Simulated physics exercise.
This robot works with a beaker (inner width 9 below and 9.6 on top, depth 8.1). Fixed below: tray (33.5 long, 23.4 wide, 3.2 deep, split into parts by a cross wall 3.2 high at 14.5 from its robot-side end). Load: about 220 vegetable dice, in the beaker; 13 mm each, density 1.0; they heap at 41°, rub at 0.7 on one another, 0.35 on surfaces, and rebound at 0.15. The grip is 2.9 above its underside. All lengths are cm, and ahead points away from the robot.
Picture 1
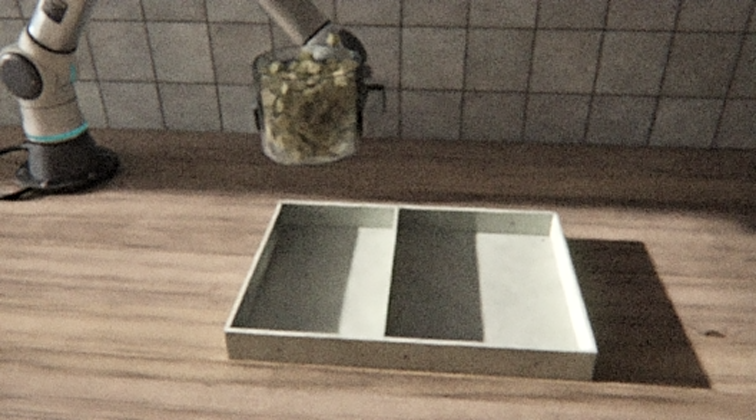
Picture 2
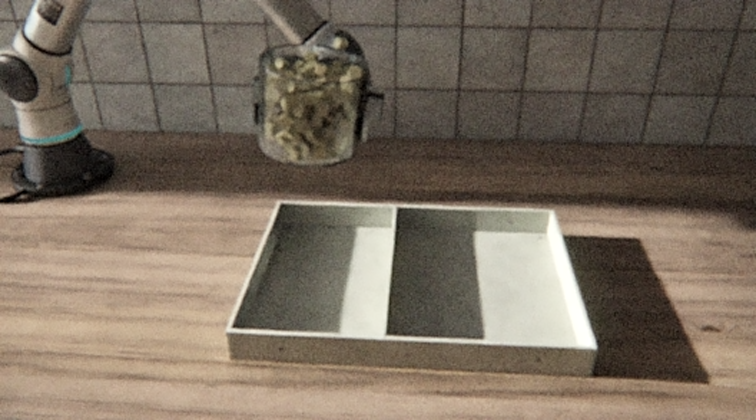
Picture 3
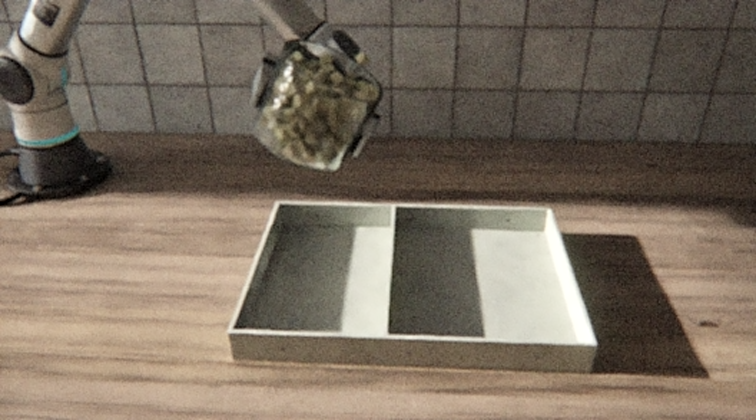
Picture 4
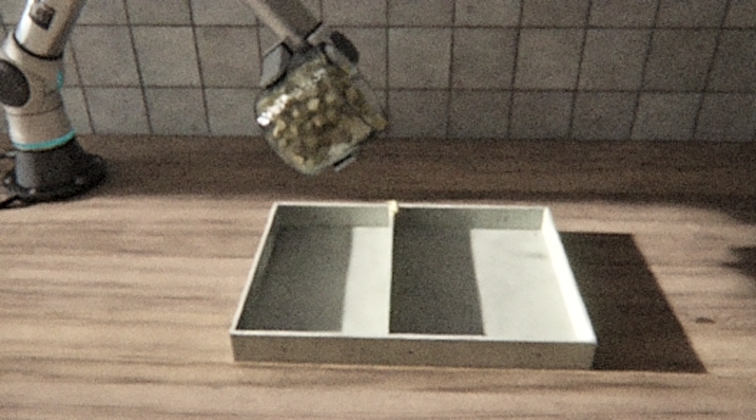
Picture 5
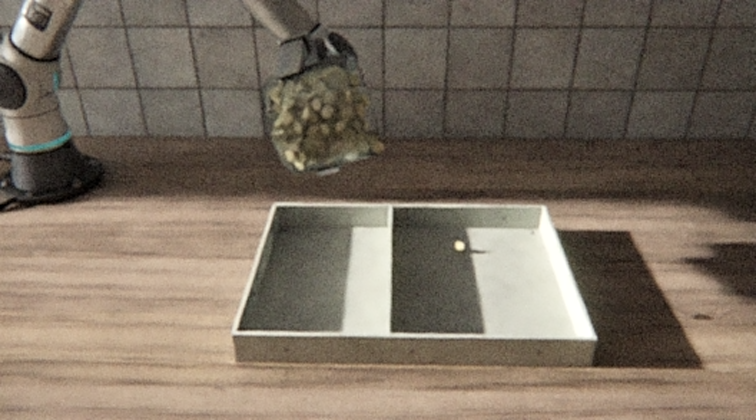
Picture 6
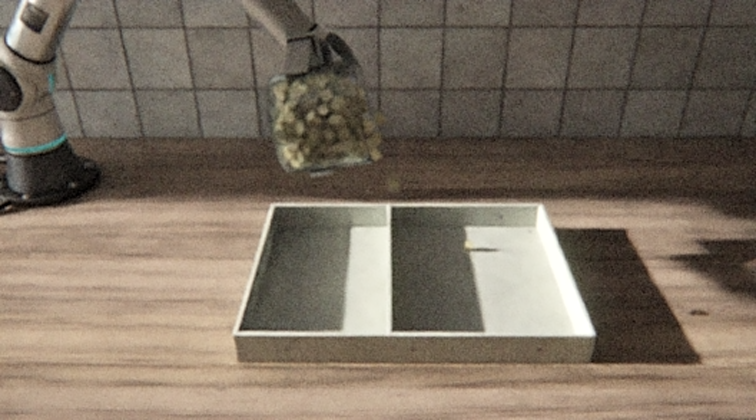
A robot arm gradually tipped a clear container packed with small vegetable chunks above a pale, divided tray on a wooden table, and one piece dropped out, landing in the tray's right-hand section.
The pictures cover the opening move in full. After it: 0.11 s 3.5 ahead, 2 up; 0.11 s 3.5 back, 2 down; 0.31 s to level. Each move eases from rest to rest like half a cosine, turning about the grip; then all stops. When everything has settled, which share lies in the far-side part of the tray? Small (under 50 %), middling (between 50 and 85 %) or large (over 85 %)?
Answer: Middling; between 50 and 85 % of the vegetable dice finish in the far-side part of the tray.
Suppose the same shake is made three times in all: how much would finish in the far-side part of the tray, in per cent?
In that case some 90 per cent.
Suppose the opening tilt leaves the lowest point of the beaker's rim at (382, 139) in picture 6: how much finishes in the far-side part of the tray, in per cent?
About 45 per cent.
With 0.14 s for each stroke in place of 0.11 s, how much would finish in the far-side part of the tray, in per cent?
In that case some 45 per cent.
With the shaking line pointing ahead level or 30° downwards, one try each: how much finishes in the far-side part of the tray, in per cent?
Some 55 and 35 per cent.
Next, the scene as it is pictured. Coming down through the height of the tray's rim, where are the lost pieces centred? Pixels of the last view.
Around (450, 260).
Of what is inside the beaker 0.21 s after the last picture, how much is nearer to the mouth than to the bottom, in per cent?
Roughly 100 per cent.
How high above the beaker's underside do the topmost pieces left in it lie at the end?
About 4.5 cm.
Then, 0.21 s on, tilted 80° forward, highest piece 23 above the table; 131 in the beaker, 3 in the far-side part, 83 in flight or on a rim.
Then, 0.42 s on, tilted 21° forward, highest piece 24 above the table; 155 in the far-side part, 56 in the beaker, 6 in flight or on a rim.
Then, 0.73 s on, level, highest piece 22 above the table; 161 in the far-side part, 55 in the beaker, 1 in the robot-side part.
Then, 1.78 s on, level, highest piece 22 above the table; 161 in the far-side part, 55 in the beaker, 1 in the robot-side part.
In the end, 161 in the far-side part, 55 in the beaker, 1 in the robot-side part. That is 74 % in the far-side part of the tray.
